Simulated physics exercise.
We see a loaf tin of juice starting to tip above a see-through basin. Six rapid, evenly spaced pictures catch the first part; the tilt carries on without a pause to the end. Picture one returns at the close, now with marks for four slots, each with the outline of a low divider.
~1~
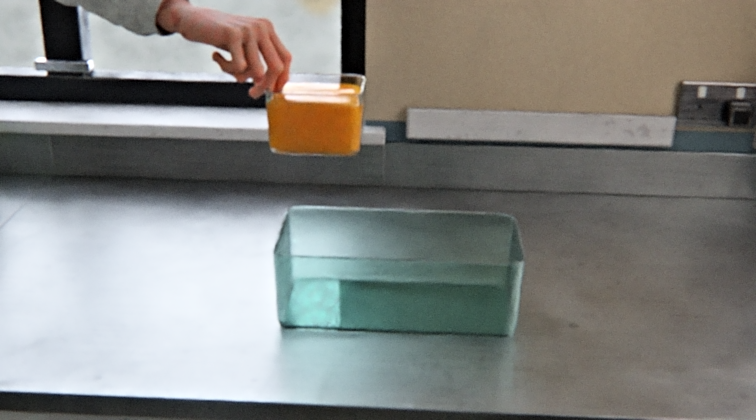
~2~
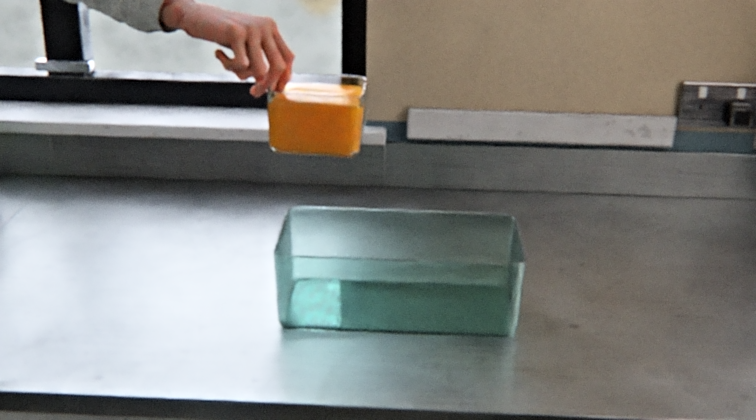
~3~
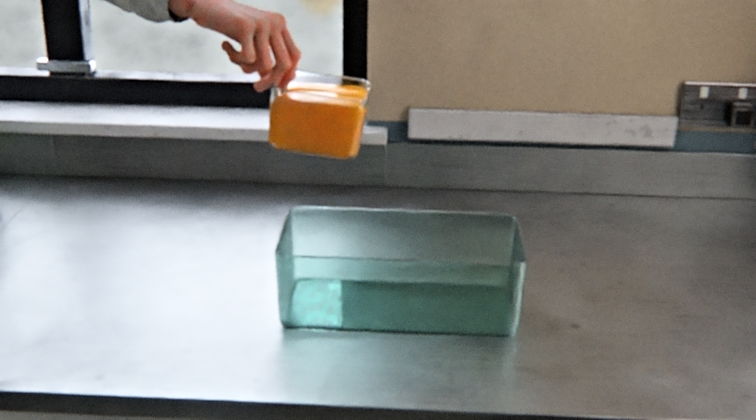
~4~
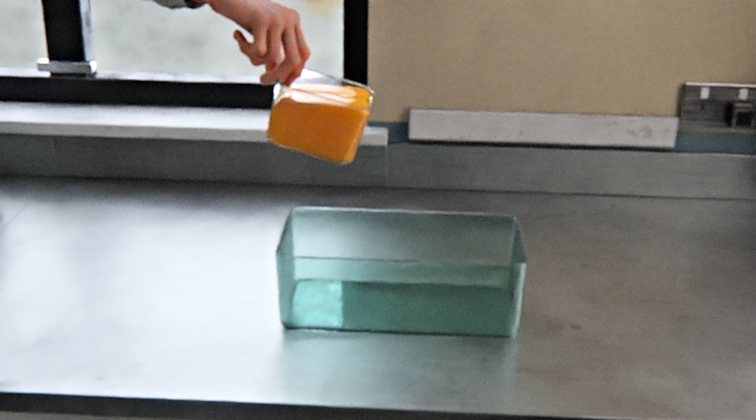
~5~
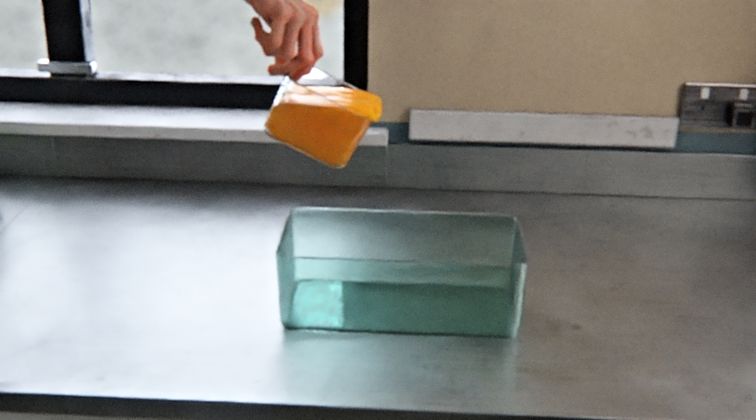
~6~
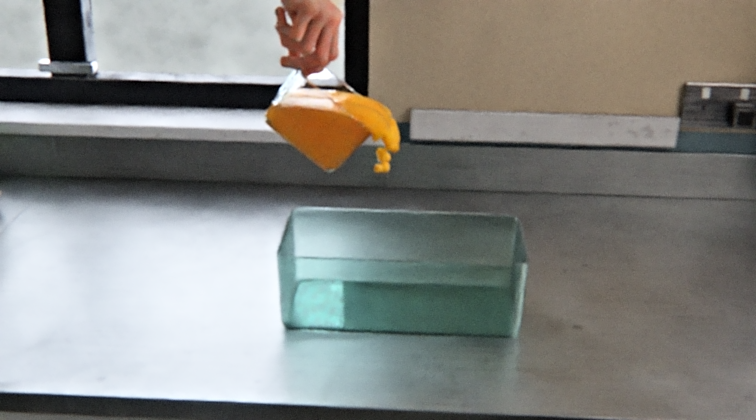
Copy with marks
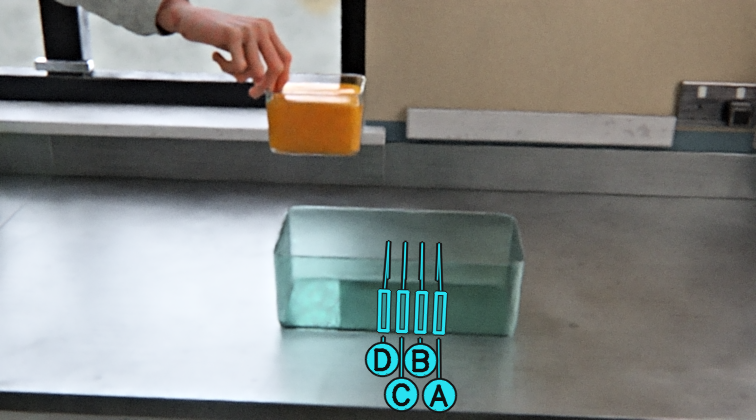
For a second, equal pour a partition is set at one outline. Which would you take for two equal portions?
It is B.
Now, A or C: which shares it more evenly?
Position C.
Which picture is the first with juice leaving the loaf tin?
Picture 5.
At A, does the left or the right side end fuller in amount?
The left one.
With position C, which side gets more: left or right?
The right one.
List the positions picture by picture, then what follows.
The first picture shows upright, lip at (362, 85); basin from (277, 325) to (516, 334); nothing has left yet.
The second picture shows upright, lip at (364, 86); nothing has left yet.
The third picture shows tipped about 7°, lip at (367, 90); nothing has left yet.
The fourth picture shows tipped about 15°, lip at (371, 98); nothing has left yet.
The fifth picture shows tipped about 26°, lip at (374, 108); juice is over the lip, down to (378, 112).
The sixth picture shows tipped about 39°, lip at (375, 120); juice is over the lip, down to (385, 164).
On the marked copy, A at (438, 339); B at (420, 338); C at (401, 338); D at (383, 337).
Choosing A, about 89 % ends left of the wall and 8 % right of it; 3 % is lost outside.
Choosing B, about 49 % ends left of the wall and 50 % right of it.
Choosing C, about 28 % ends left of the wall and 71 % right of it.
Choosing D, about 18 % ends left of the wall and 80 % right of it.
